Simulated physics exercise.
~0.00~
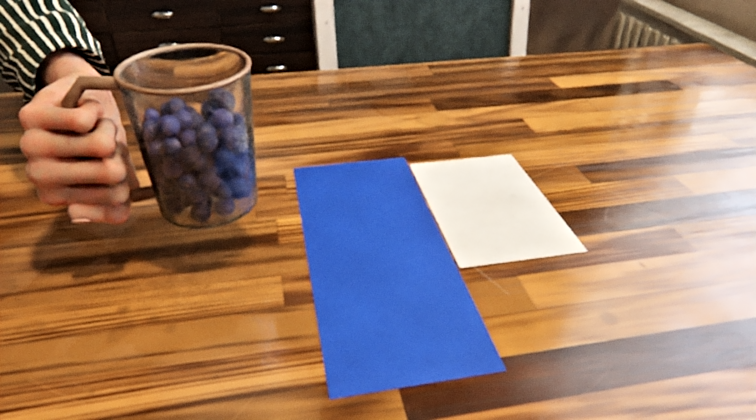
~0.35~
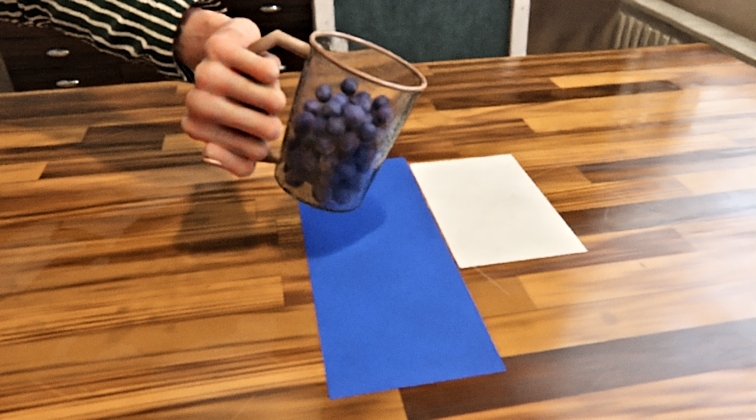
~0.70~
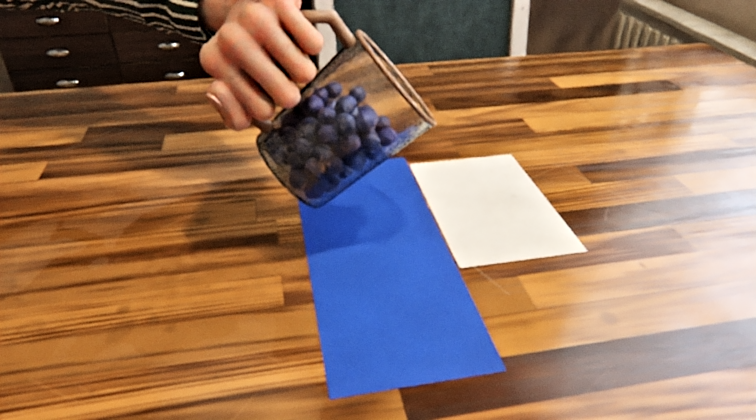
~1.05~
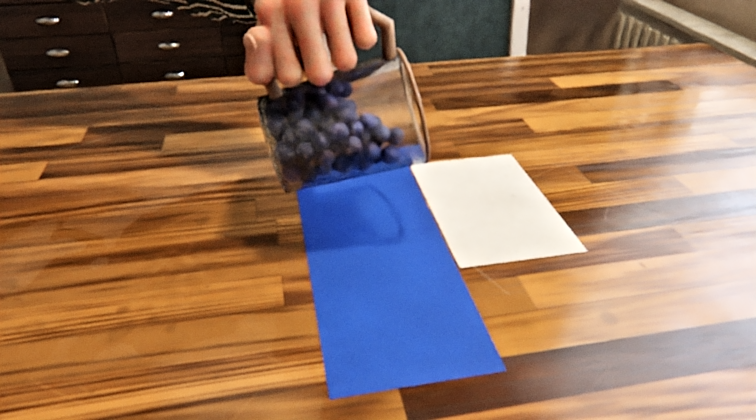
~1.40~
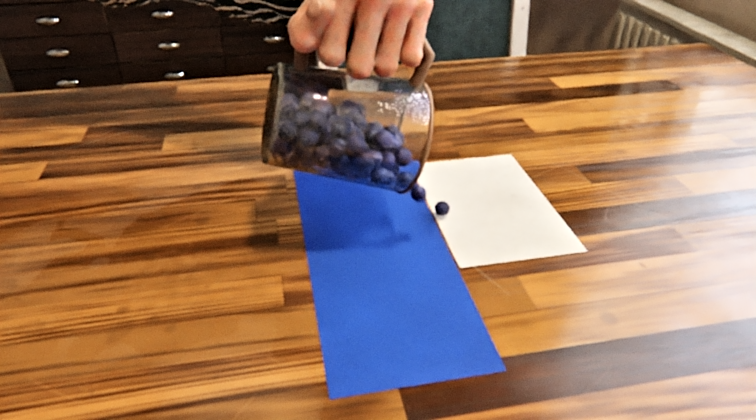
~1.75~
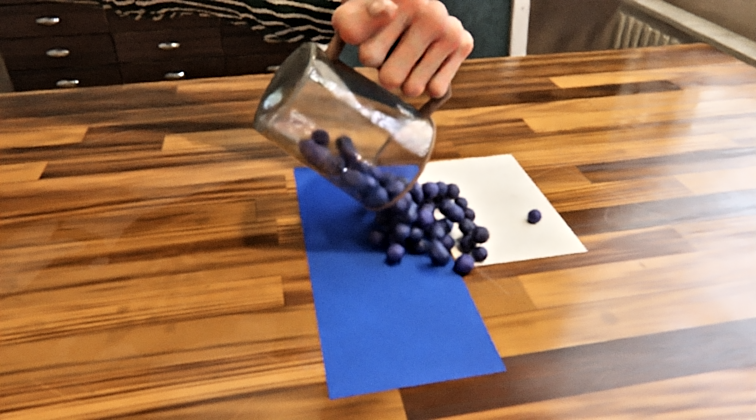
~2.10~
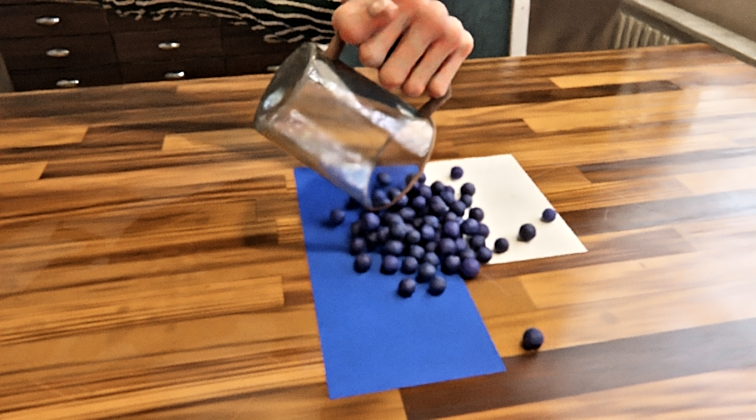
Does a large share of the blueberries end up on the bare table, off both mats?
No, nearly all of the poured berries end up on the mats, mostly on the blue one with a smaller share on the white one. Only a stray berry is seen on the bare wood.
